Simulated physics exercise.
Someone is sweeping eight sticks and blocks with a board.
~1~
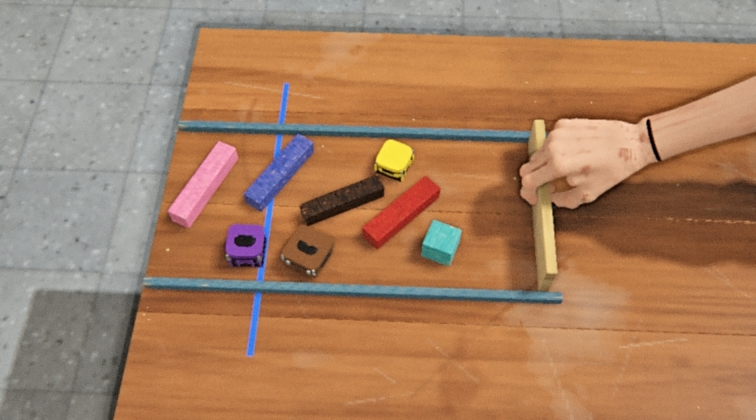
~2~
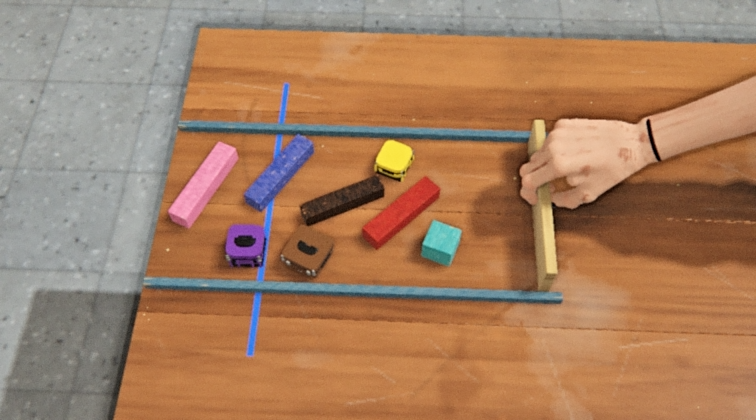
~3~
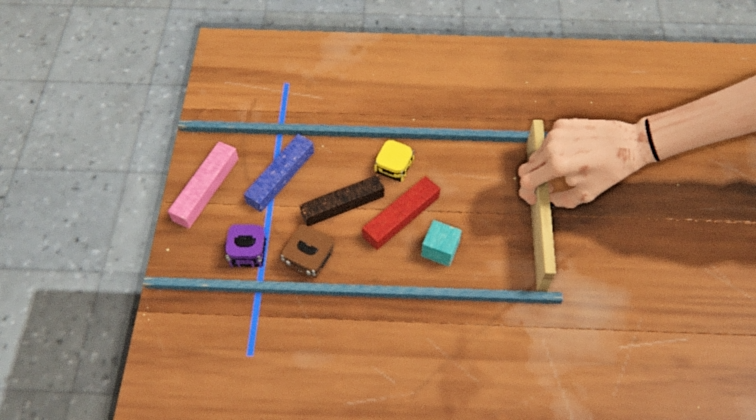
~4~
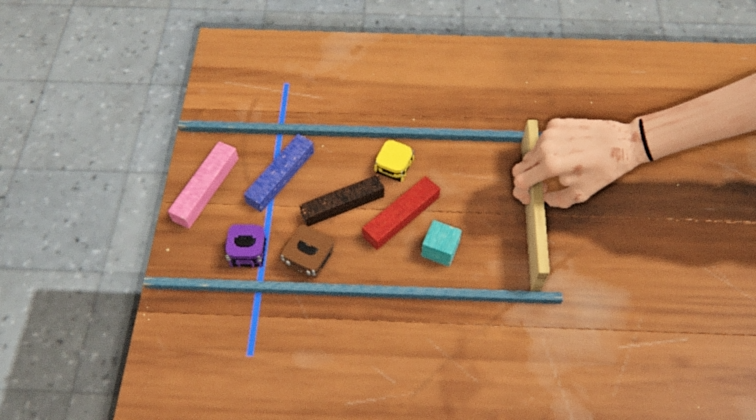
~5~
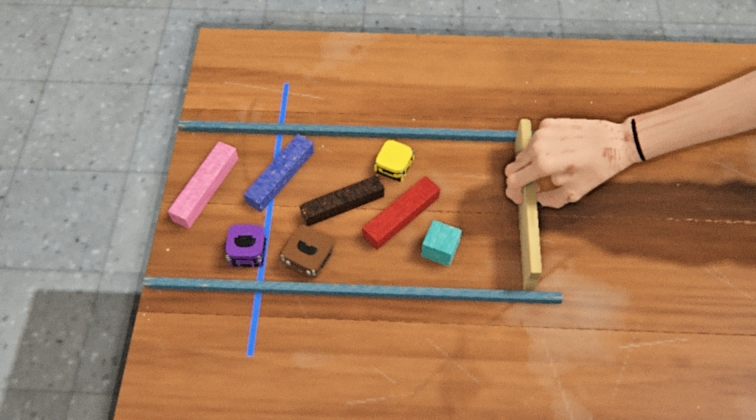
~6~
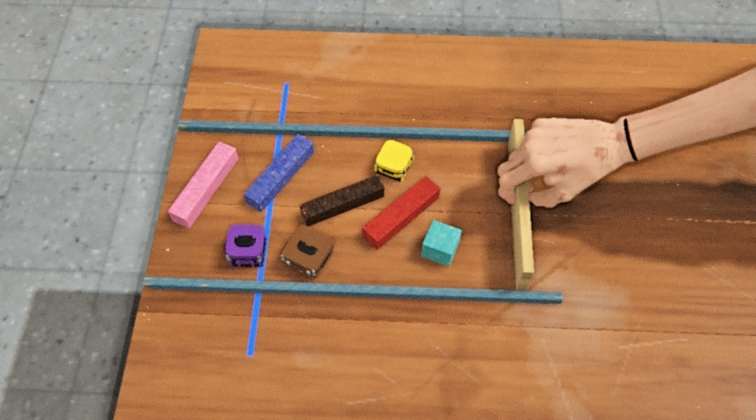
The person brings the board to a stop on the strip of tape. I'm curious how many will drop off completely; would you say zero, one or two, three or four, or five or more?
Most likely, none whatsoever will tumble down.
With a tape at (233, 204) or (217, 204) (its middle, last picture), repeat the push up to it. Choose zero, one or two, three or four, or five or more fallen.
In turn: 1 or 2; either one or two.
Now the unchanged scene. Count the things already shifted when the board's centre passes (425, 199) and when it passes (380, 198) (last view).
First 2, then 5.
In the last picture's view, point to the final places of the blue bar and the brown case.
The blue bar settles near (223, 164); as for the brown case, near (211, 260).
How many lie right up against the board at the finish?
Tally at the end: 3.
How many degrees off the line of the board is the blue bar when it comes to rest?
Angle: Around 20°.
Early on, none off yet; pink bar at rest near (204, 184); purple case at rest near (247, 246); blue bar at rest near (280, 172).
Finally, the number that fall off is zero.
